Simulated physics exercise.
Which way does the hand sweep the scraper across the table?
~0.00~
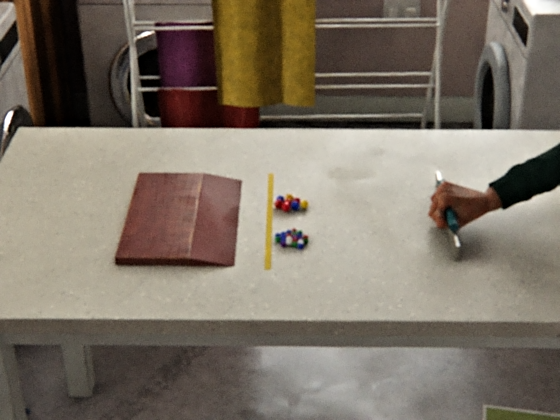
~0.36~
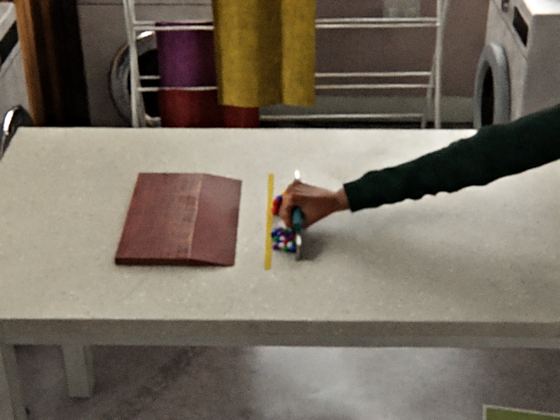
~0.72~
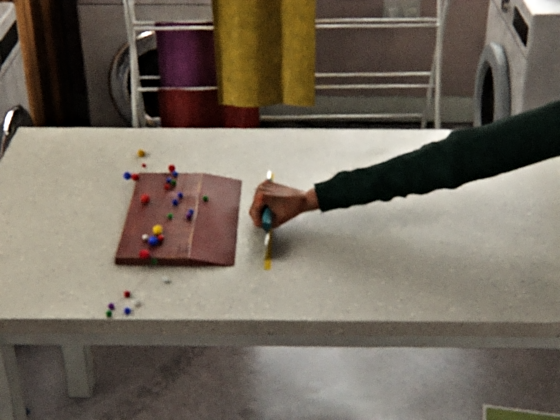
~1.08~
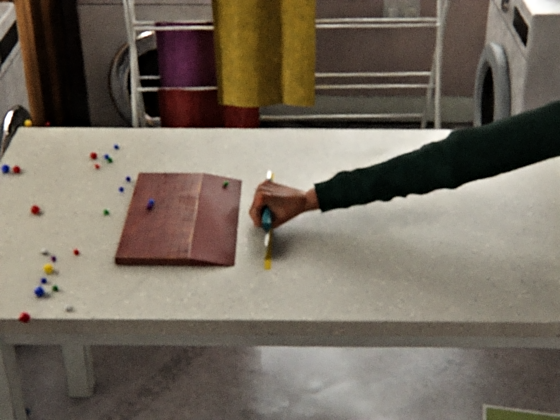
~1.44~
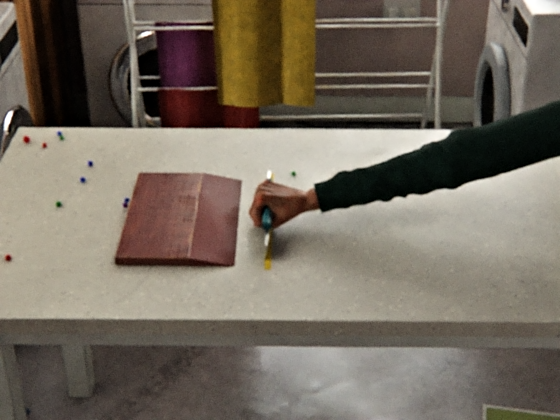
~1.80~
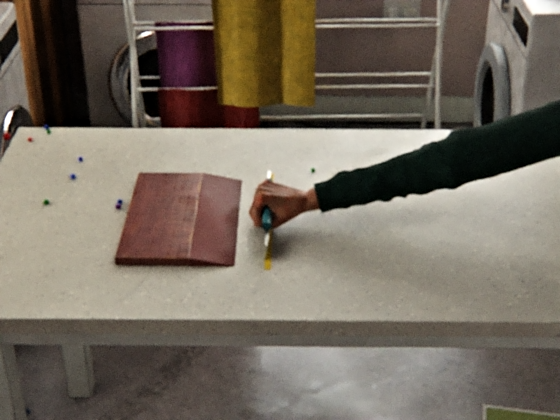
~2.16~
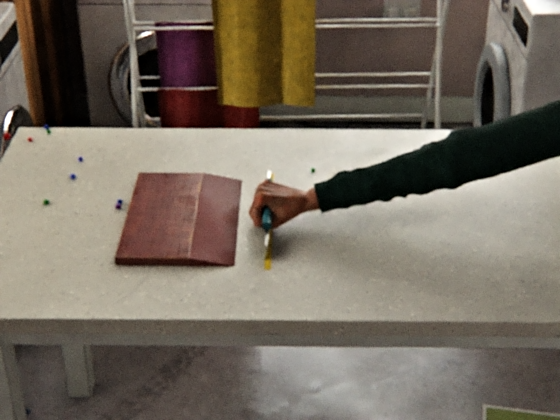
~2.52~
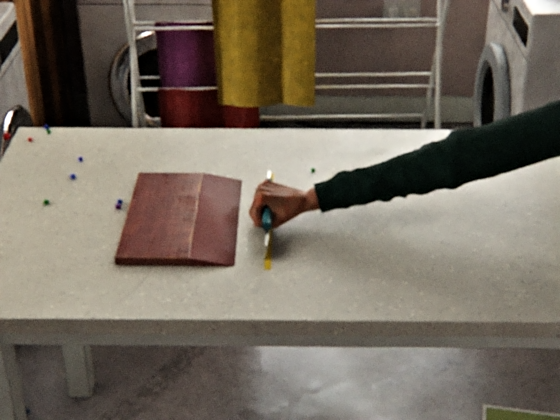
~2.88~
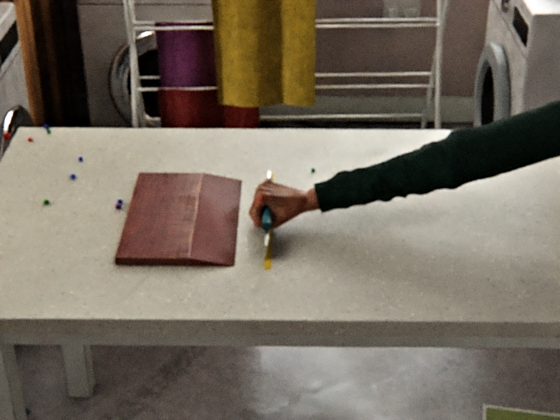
The hand sweeps the scraper to the left, toward the yellow tape.
